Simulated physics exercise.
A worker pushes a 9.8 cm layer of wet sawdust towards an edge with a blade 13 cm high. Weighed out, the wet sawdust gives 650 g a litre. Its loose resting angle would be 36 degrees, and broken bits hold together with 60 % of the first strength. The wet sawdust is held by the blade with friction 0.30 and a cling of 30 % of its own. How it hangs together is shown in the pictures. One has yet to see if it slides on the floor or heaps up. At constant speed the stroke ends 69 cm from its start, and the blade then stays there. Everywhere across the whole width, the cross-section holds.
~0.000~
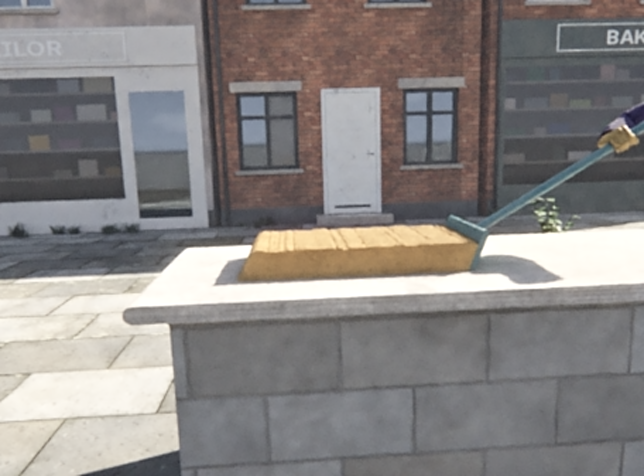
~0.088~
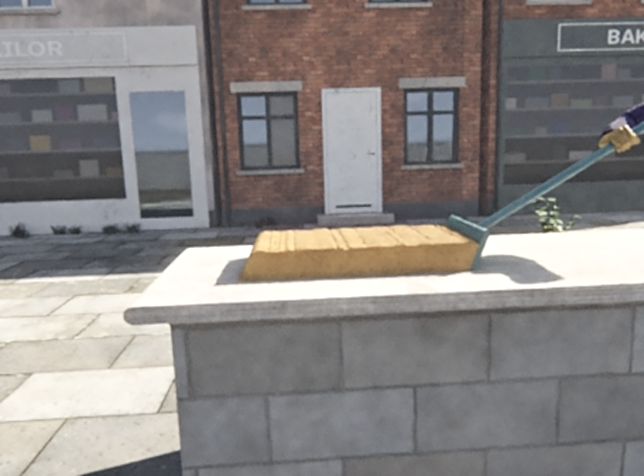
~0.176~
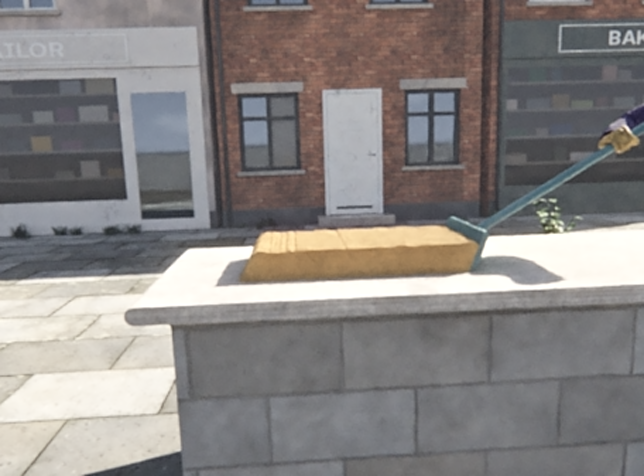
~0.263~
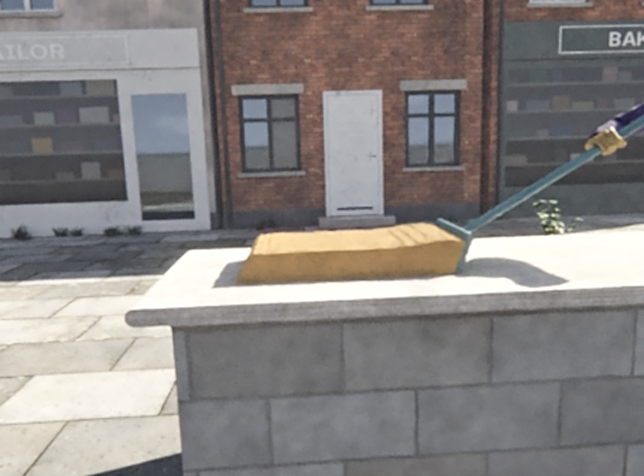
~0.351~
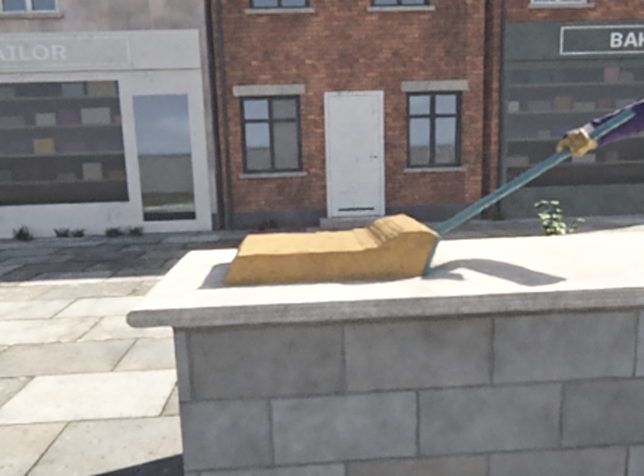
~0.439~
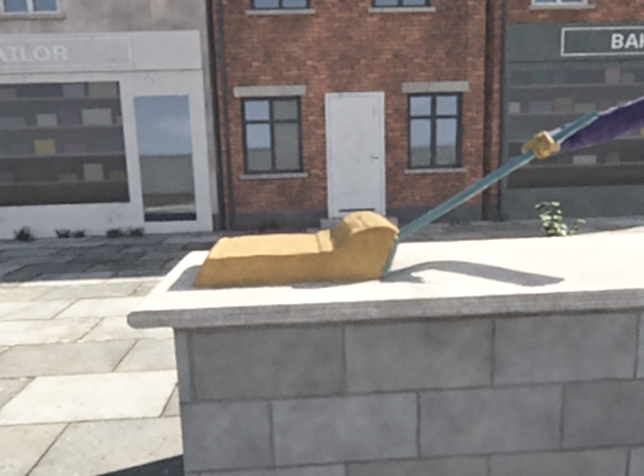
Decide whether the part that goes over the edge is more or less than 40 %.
Forecast: It exceeds 40 %.
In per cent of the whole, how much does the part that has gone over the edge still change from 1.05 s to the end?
12 %.
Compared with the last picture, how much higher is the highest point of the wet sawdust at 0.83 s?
Roughly 0.0 cm.
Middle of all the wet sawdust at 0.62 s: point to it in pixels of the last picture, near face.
You'll find it around (220, 268).
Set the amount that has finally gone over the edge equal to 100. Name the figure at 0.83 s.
I'd say near 40 per cent.
After 0.62 s, 0 % has gone over the edge.
After 0.83 s, 21 % has gone over the edge.
After 1.05 s, 43 % has gone over the edge.
After 1.26 s, 43 % has gone over the edge.
After 1.92 s, at the end, 55 % has gone over the edge.
